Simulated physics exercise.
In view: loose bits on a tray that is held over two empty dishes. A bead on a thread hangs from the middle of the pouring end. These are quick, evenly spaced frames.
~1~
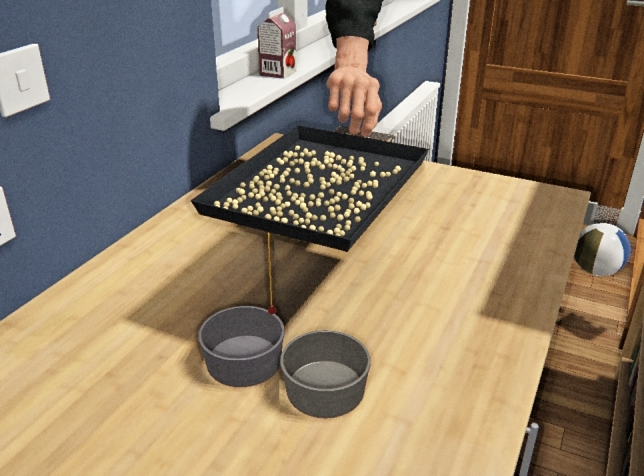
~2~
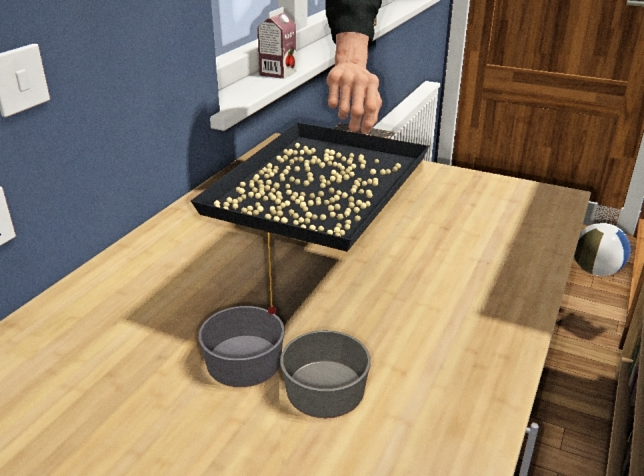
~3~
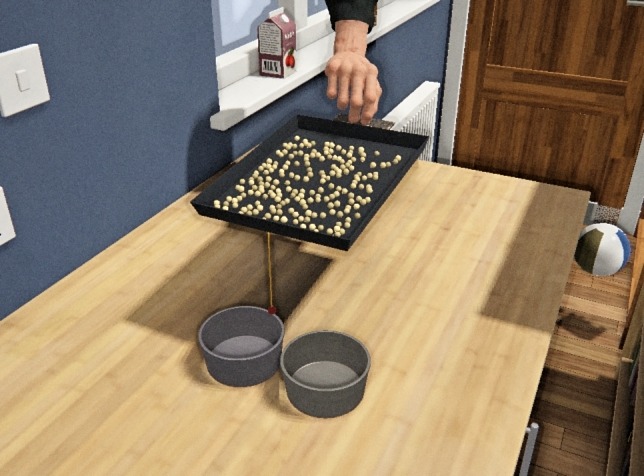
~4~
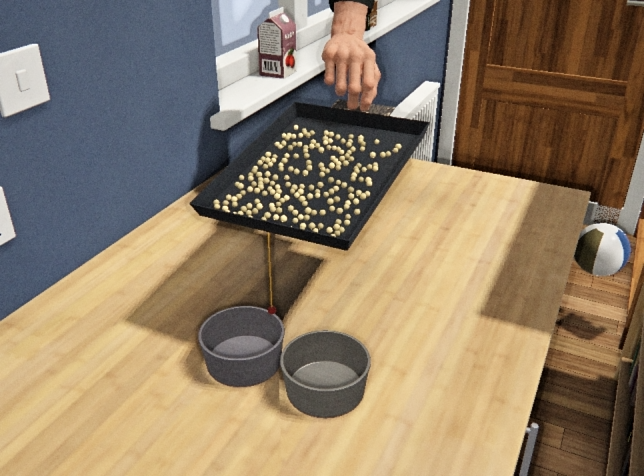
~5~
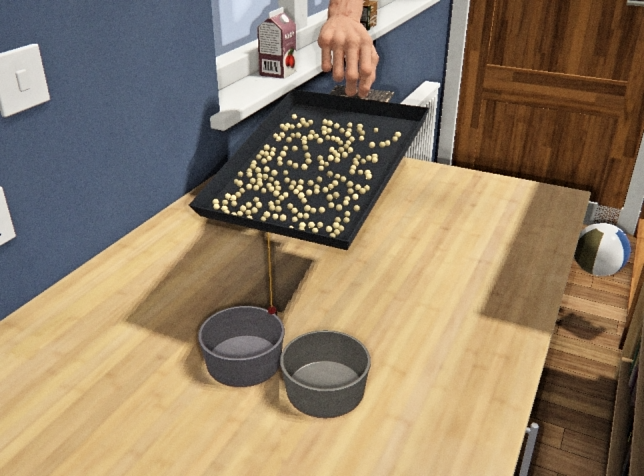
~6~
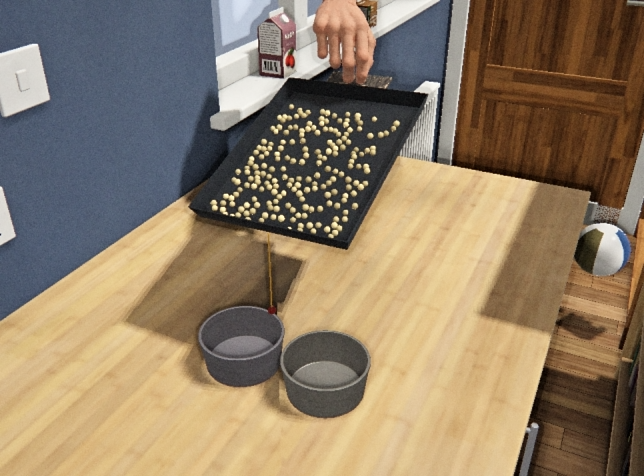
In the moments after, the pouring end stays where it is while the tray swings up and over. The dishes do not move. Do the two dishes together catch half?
In the dishes lies the larger part of it.
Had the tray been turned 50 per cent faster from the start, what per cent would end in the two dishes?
Near 60 %.
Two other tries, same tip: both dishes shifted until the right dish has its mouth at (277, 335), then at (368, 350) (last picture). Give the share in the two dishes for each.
Near 70 % and 10 %.
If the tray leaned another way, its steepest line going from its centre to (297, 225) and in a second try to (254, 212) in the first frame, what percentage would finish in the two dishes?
First some 90, then 20 per cent.
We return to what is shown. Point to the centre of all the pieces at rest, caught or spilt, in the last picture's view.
Close to (228, 364).
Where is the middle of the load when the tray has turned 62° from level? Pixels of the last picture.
Roughly at (251, 219).
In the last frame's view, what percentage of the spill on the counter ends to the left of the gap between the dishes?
Some 100 per cent.
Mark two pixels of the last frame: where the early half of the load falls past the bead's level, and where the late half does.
First near (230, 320), later near (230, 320).
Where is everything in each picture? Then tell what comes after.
Corners of the pouring end (198, 199) and (347, 236), level; middle of the load (303, 196), soya beans; left dish (220, 369); right dish (306, 399); bead on its thread (272, 310), in the first frame.
Corners of the pouring end (198, 199) and (347, 236), level; middle of the load (303, 195), in the second frame.
Corners of the pouring end (197, 200) and (347, 236), tipped barely, level across its low end; middle of the load (302, 192), in the third frame.
Corners of the pouring end (197, 201) and (346, 236), tipped a little, level across its low end; middle of the load (302, 187), in the fourth frame.
Corners of the pouring end (196, 203) and (345, 236), tipped a little, level across its low end; middle of the load (301, 182), in the fifth frame.
Corners of the pouring end (195, 204) and (344, 237), tipped clearly, level across its low end; middle of the load (299, 179); left dish (220, 369); right dish (306, 399), in the sixth frame.
Just after the last frame, tray tipped steeply; almost all on the tray; just a few in the left dish; just a few outside both; about a tenth in the air.
A moment on, tray tipped past a quarter turn; roughly half on the tray; about a tenth in the left dish; about a tenth outside both; roughly a third in the air.
Further on, tray tipped past a quarter turn; about a tenth in the right dish; roughly half in the left dish; roughly a third outside both.
When it is over, tray tipped past a quarter turn; about a tenth in the right dish; roughly half in the left dish; roughly a third outside both.
